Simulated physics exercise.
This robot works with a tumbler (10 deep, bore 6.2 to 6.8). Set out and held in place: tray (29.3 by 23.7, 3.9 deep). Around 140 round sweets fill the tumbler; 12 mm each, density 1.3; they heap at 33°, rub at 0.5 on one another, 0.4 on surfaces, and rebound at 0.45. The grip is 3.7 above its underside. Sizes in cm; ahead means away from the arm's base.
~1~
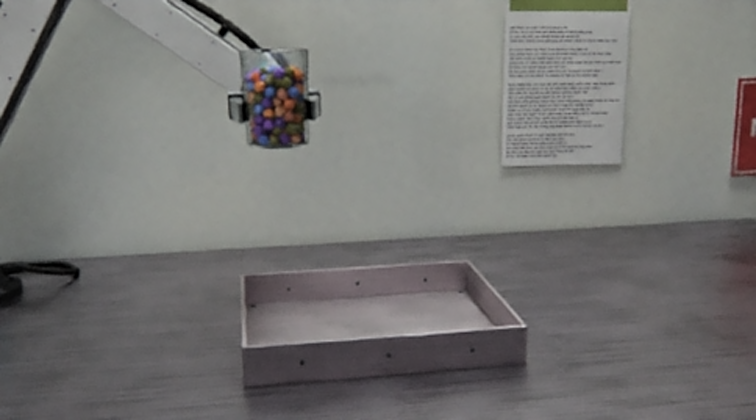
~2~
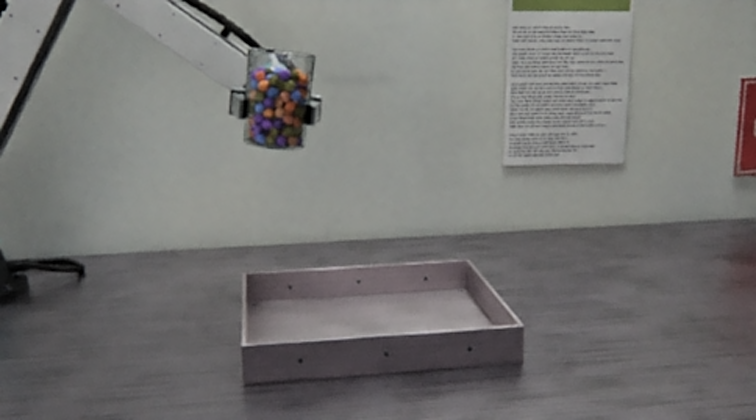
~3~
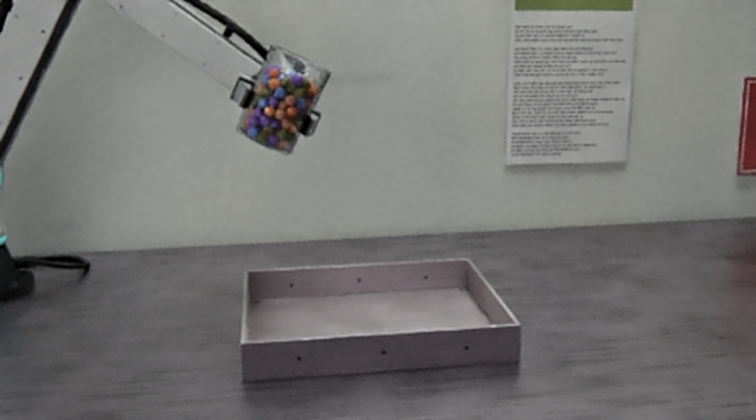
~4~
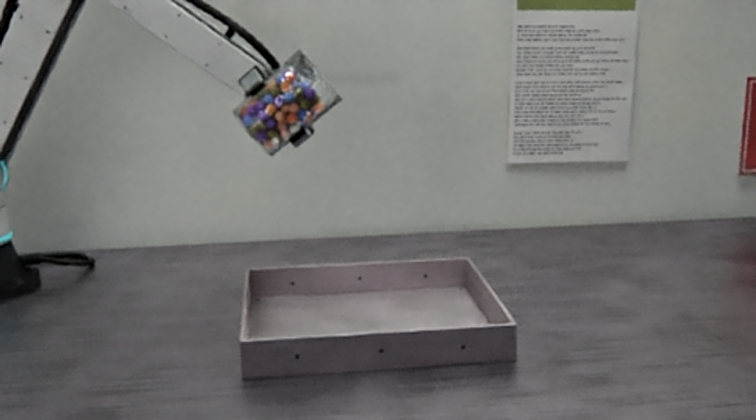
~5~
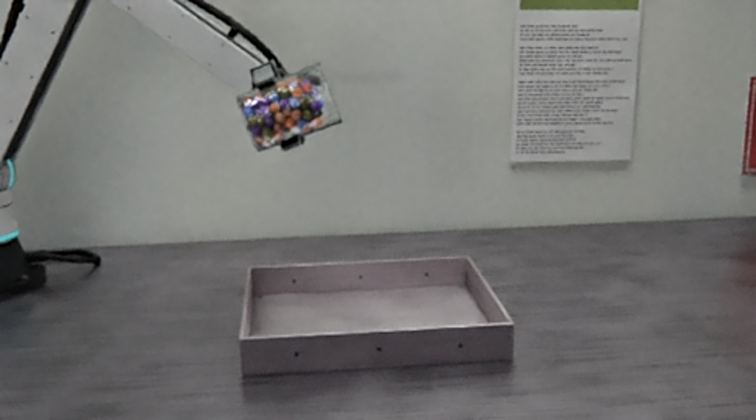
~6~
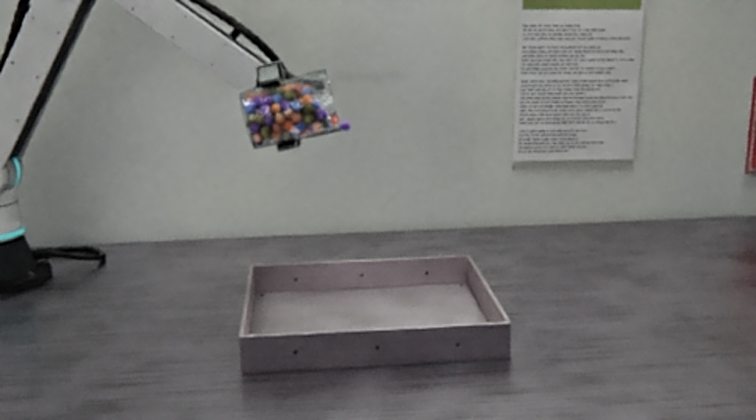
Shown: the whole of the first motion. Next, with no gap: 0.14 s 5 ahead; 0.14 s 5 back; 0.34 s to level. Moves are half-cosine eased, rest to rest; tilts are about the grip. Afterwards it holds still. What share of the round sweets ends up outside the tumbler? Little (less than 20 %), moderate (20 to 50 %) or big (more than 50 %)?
Outside the tumbler the share is moderate, 20 to 50 %.
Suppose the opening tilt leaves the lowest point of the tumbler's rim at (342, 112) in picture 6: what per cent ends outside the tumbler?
About 15 per cent.
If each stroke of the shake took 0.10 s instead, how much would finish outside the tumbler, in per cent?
It would be near 60 per cent.
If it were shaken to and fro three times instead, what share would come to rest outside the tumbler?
In that case some 65 per cent.
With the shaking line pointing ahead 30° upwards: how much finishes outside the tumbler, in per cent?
Some 45 per cent.
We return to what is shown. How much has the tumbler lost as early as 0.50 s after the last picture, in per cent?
Some 35 per cent.
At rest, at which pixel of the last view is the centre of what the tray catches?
At about (423, 313).
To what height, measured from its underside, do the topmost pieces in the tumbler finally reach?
Some 6.5 cm.
Then, 0.25 s later, tilted 78° forward, highest piece 28 above the table; 118 in the tumbler, 1 in the tray, 24 in flight or on a rim.
Then, 0.50 s later, tilted 23° forward, highest piece 31 above the table; 93 in the tumbler, 48 in the tray, 2 in flight or on a rim.
Then, 0.82 s later, level, highest piece 29 above the table; 93 in the tumbler, 49 in the tray, 1 on the table or floor.
Then, 1.87 s later, level, highest piece 29 above the table; 93 in the tumbler, 49 in the tray, 1 on the table or floor.
At rest, 93 in the tumbler, 49 in the tray, 1 on the table or floor. That is 35 % outside the tumbler.
